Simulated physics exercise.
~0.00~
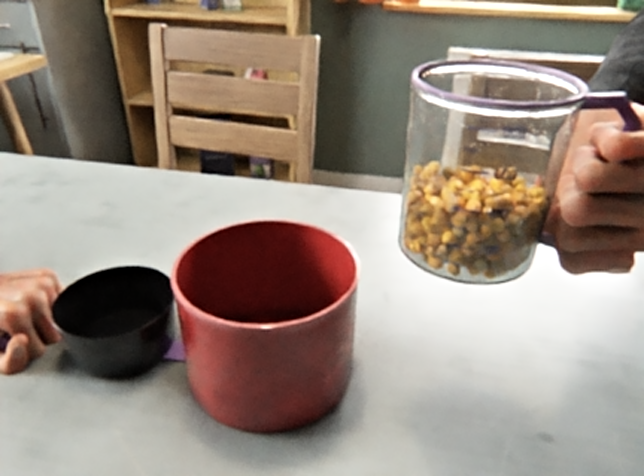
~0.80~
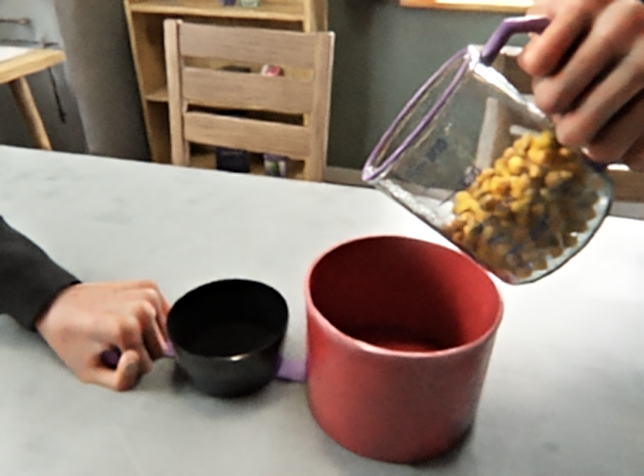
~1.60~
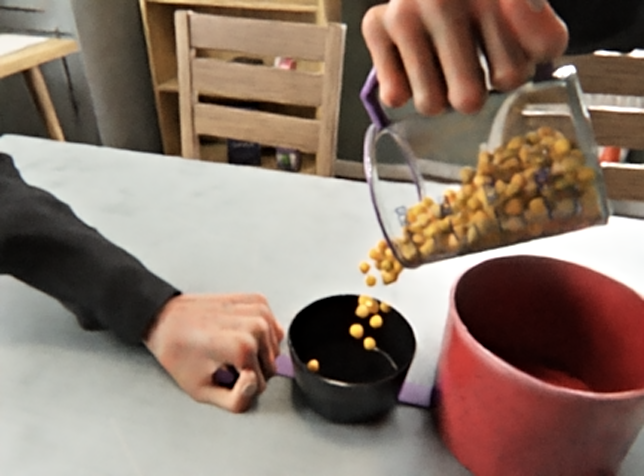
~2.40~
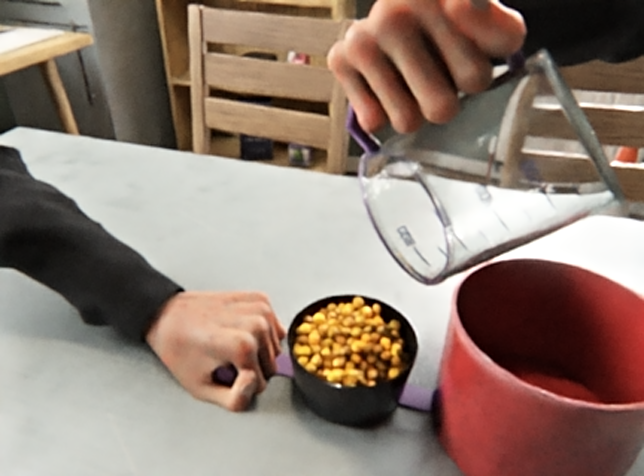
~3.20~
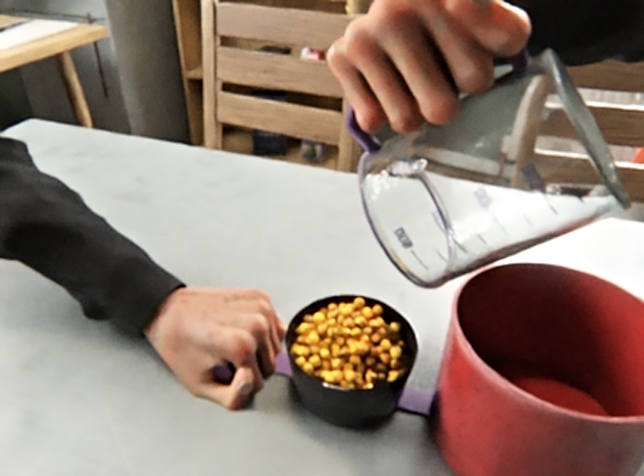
In the video, one hand slides a joined black dish and red pot to the right across a table while another tilts a clear jug of yellow maize kernels above them, pouring until the jug is empty and the kernels fill the black dish, leaving the red pot empty.
